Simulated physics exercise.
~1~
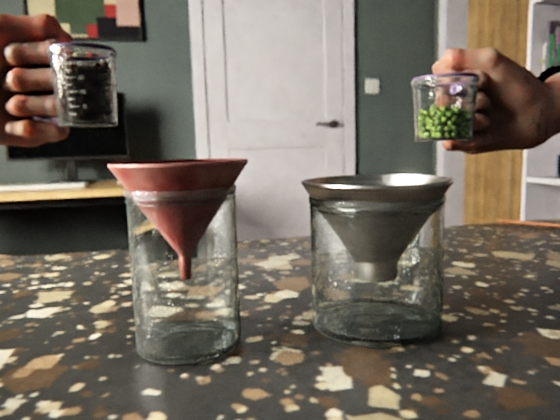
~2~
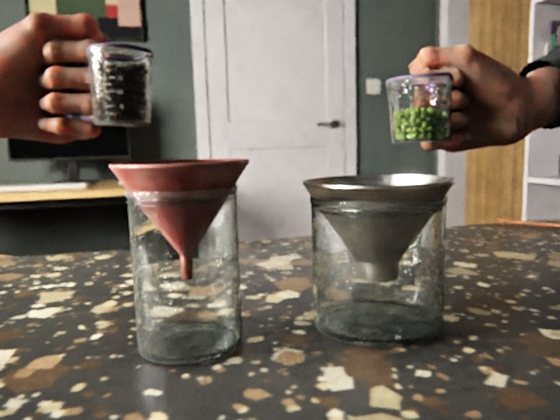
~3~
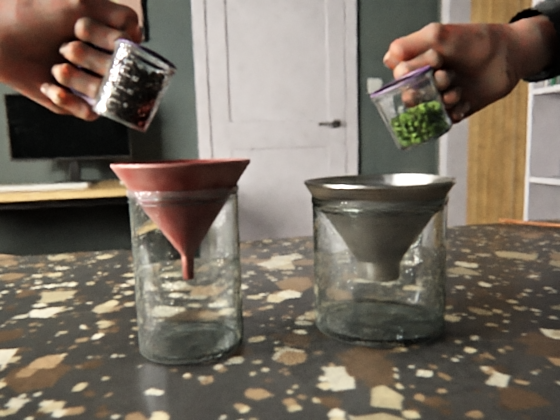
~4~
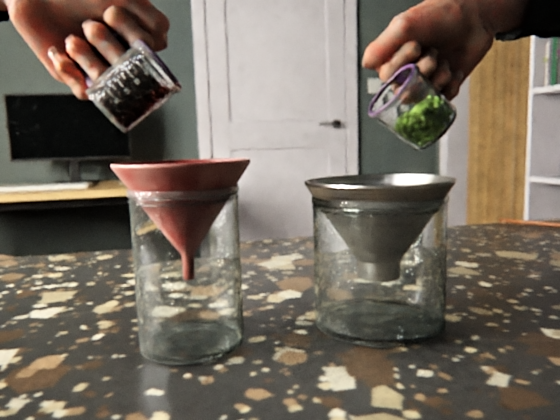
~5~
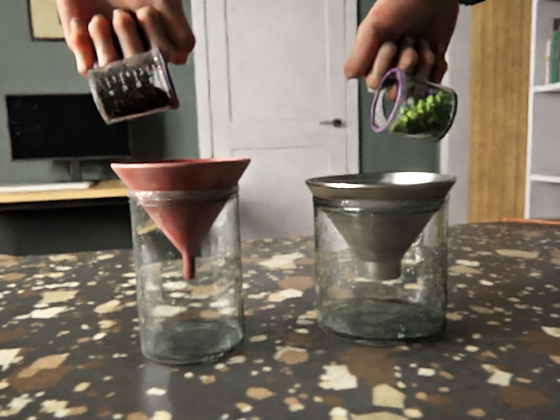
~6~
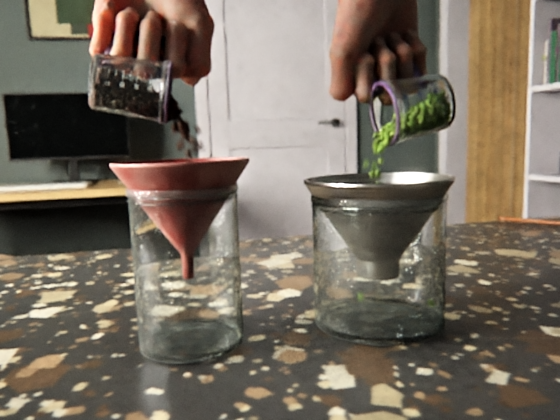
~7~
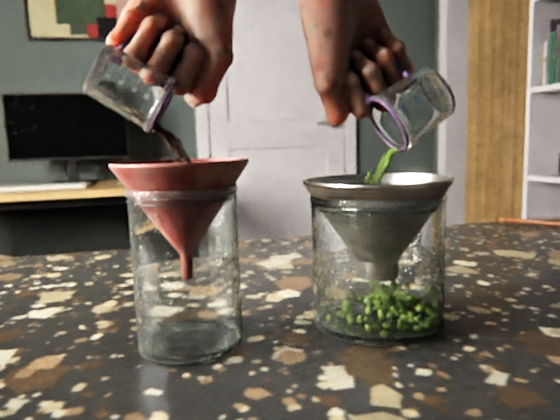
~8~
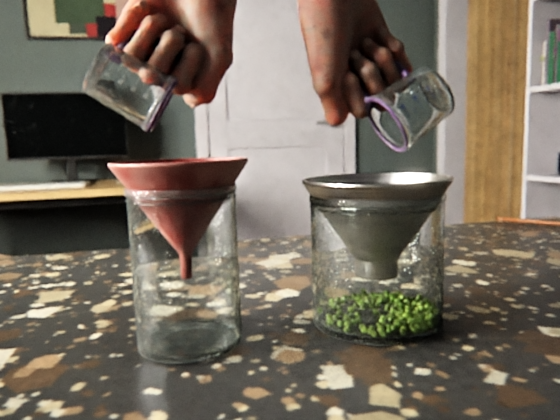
Two hands tipping small cups over funnels in glass jars, green pieces collecting below right while the left jar stays empty.
